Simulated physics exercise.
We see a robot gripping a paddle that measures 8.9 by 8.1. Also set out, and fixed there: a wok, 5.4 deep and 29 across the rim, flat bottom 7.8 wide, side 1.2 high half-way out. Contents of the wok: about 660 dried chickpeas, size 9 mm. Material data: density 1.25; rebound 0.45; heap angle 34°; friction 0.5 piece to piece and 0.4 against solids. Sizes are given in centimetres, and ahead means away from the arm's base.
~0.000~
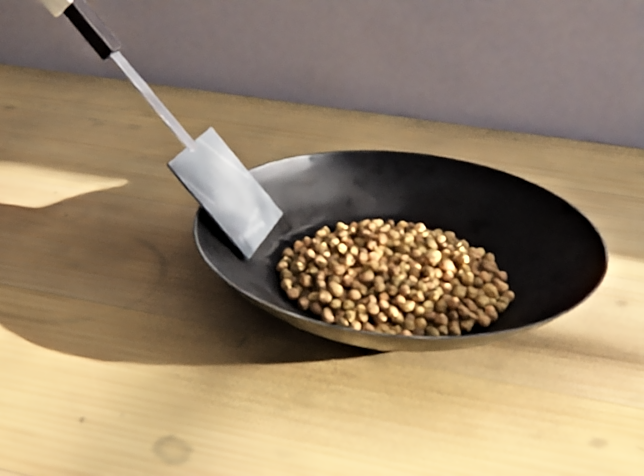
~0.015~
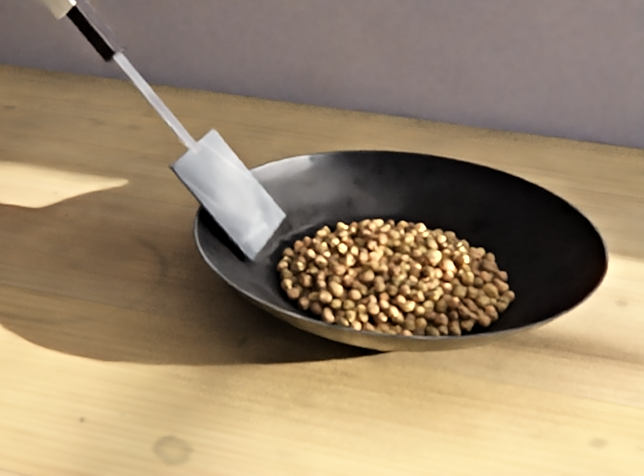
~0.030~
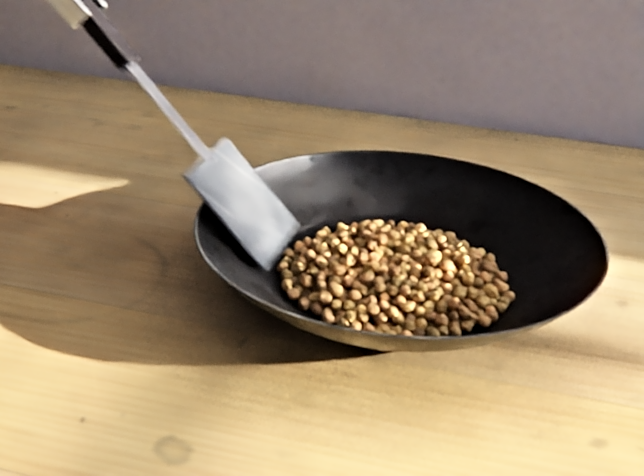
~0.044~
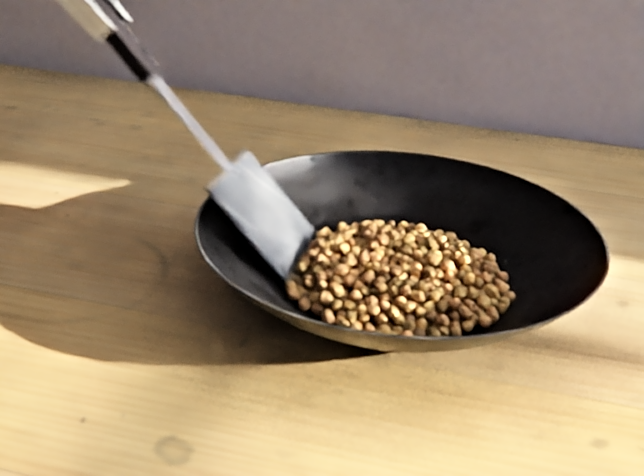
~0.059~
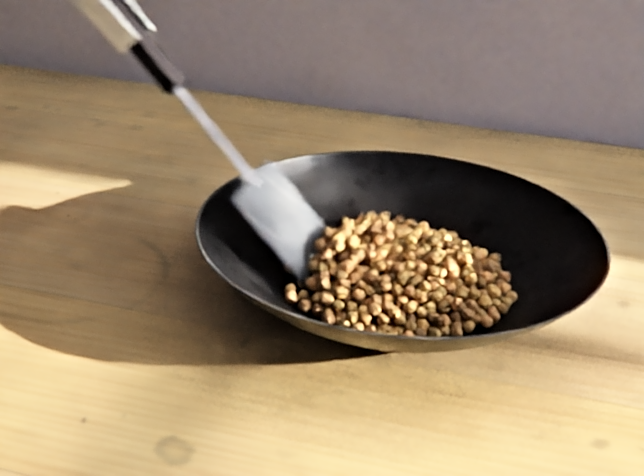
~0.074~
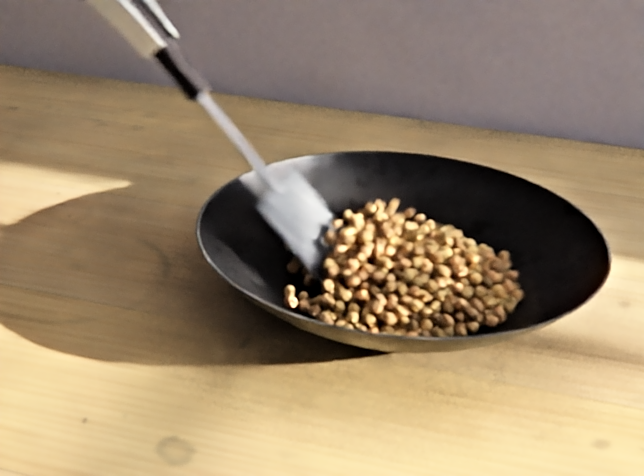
A metal paddle slides rightward into a black wok and pushes the heaped chickpeas together.
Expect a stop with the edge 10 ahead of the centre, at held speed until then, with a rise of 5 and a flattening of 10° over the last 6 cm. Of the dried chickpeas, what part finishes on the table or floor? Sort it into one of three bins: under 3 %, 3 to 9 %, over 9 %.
Bin: Over 9 %.
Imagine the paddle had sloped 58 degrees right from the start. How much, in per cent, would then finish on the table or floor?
Result, estimated: 35 %.
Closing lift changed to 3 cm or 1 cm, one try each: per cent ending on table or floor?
About 35 and 40 per cent.
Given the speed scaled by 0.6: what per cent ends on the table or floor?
20 %.
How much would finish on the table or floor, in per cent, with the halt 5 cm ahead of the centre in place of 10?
Roughly 15 %.
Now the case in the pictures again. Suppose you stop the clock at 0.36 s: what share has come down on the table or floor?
Share at that moment: Roughly 10 %.
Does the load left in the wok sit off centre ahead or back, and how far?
Roughly 4.0 centimetres ahead.
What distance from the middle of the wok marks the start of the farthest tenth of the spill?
Distance: Approx. 105 cm.
After 0.11 s, sloping 47°, highest piece 6 above the table; 657 in the wok.
After 0.15 s, sloping 45°, highest piece 7 above the table; 657 in the wok.
After 0.36 s, sloping 37°, highest piece 16 above the table; 458 in the wok, 63 on the table or floor, 136 on the blade or in flight.
After 1.41 s, sloping 37°, highest piece 4 above the table; 458 in the wok, 199 on the table or floor.
In the end, 458 in the wok, 199 on the table or floor. That is 30 % on the table or floor.
